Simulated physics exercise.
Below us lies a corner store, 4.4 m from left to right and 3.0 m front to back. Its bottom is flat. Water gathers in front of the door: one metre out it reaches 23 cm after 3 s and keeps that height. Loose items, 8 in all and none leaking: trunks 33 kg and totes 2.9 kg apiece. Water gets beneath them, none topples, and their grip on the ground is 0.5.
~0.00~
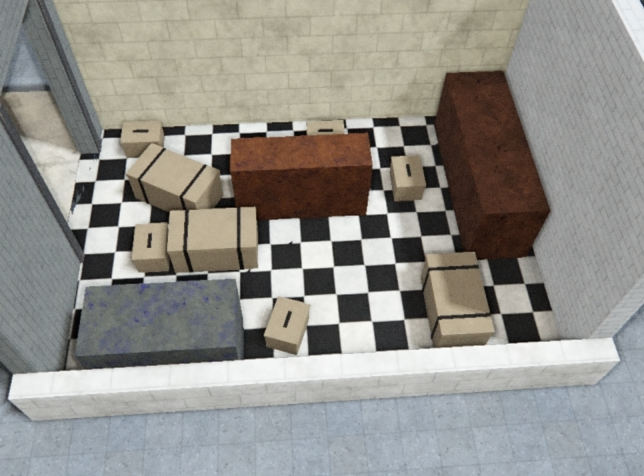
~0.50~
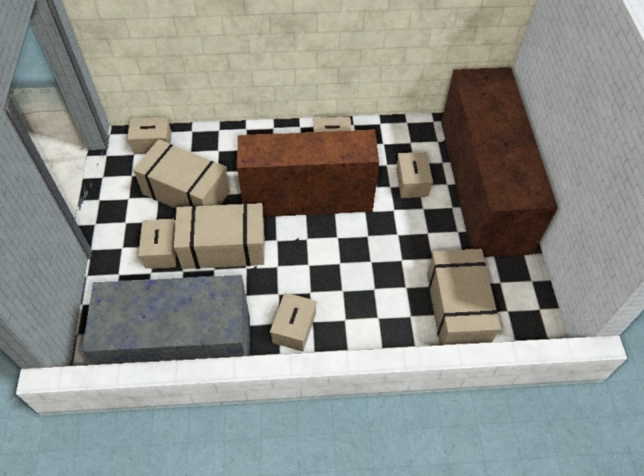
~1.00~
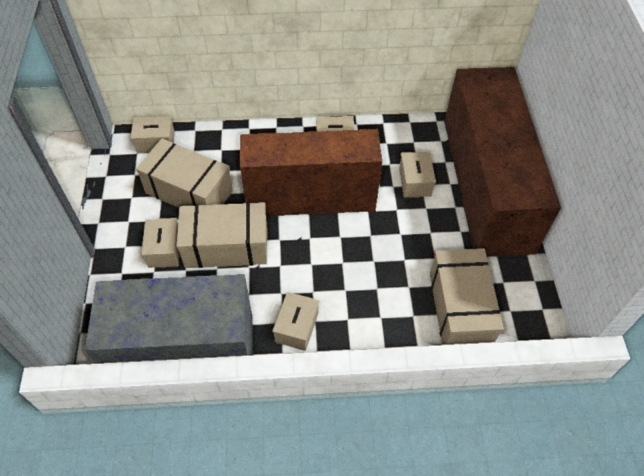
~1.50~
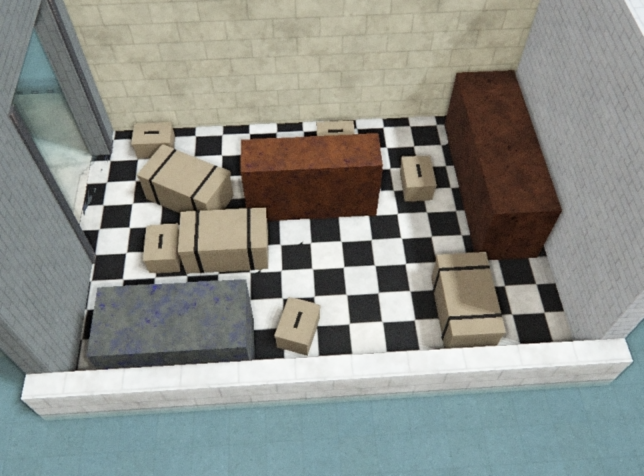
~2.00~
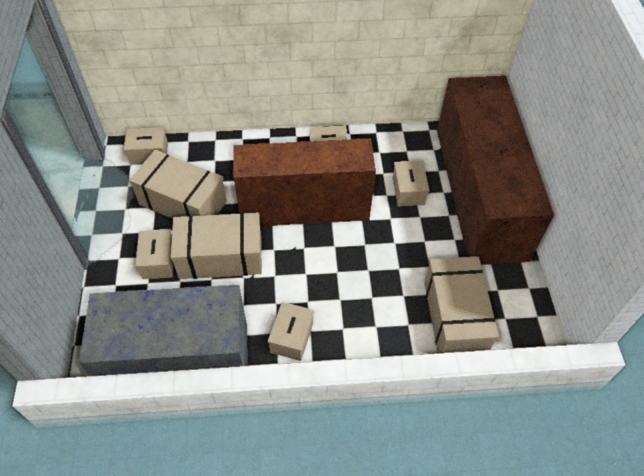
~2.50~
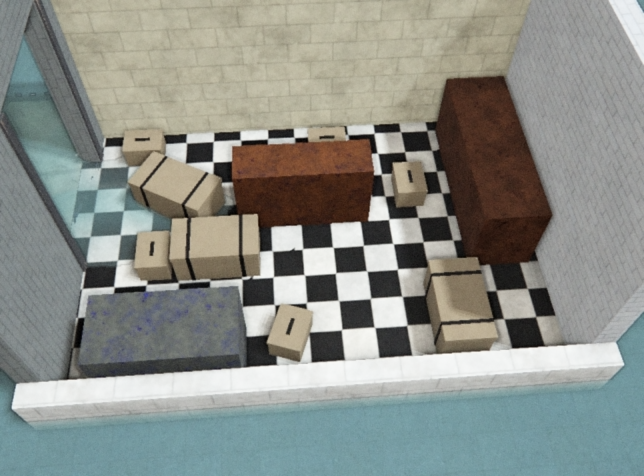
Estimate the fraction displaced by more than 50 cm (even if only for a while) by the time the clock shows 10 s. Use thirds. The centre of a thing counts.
That comes to at least two thirds.
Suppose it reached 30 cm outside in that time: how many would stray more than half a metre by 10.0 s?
Then 8.
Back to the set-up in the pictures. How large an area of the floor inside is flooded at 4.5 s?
Roughly 7.0 m2.
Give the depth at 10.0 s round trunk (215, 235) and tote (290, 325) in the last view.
Roughly 15 and 22 cm.
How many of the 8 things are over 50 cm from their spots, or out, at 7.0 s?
I count 5.
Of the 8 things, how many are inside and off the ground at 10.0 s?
8 of them.
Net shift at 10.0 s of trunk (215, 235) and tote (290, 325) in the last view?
In that order: 140 cm, 150 cm.
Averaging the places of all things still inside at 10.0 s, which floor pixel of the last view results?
At about (379, 257).
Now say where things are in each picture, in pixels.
A trunk at (459, 292) rests on the ground; a tote at (409, 171) rests on the ground; water covers 0.0 m2; 0 of 8 have shifted, in the first frame.
A trunk at (466, 289) rests on the ground; a tote at (415, 168), on the bottom; water covers 0.0 m2; 0 of 8 have shifted, in the second frame.
A trunk at (468, 289) rests on the ground; a tote at (418, 167), on the bottom; 0.0 m2 under water; 0 of 8 have shifted, in the third frame.
A trunk at (470, 292) rests on the ground; a tote at (419, 171) rests on the ground; 0.0 m2 under water; 0 of 8 have shifted, in the fourth frame.
A trunk at (463, 297), on the bottom; a tote at (412, 176), on the bottom; 0.3 m2 under water; 0 of 8 have shifted, in the fifth frame.
A trunk at (462, 297) rests on the ground; a tote at (410, 177) rests on the ground; 0.8 m2 under water; 0 of 8 have shifted, in the sixth frame.
After 3.5 s 1 of 8 are over 50 cm from their spots; 1 afloat.
After 4.5 s 3 of 8 are over 50 cm from their spots; 2 afloat.
After 7.0 s 5 of 8 are over 50 cm from their spots; 6 afloat.
After 10.0 s 8 of 8 are over 50 cm from their spots, and 8 have been at some point; 8 afloat.
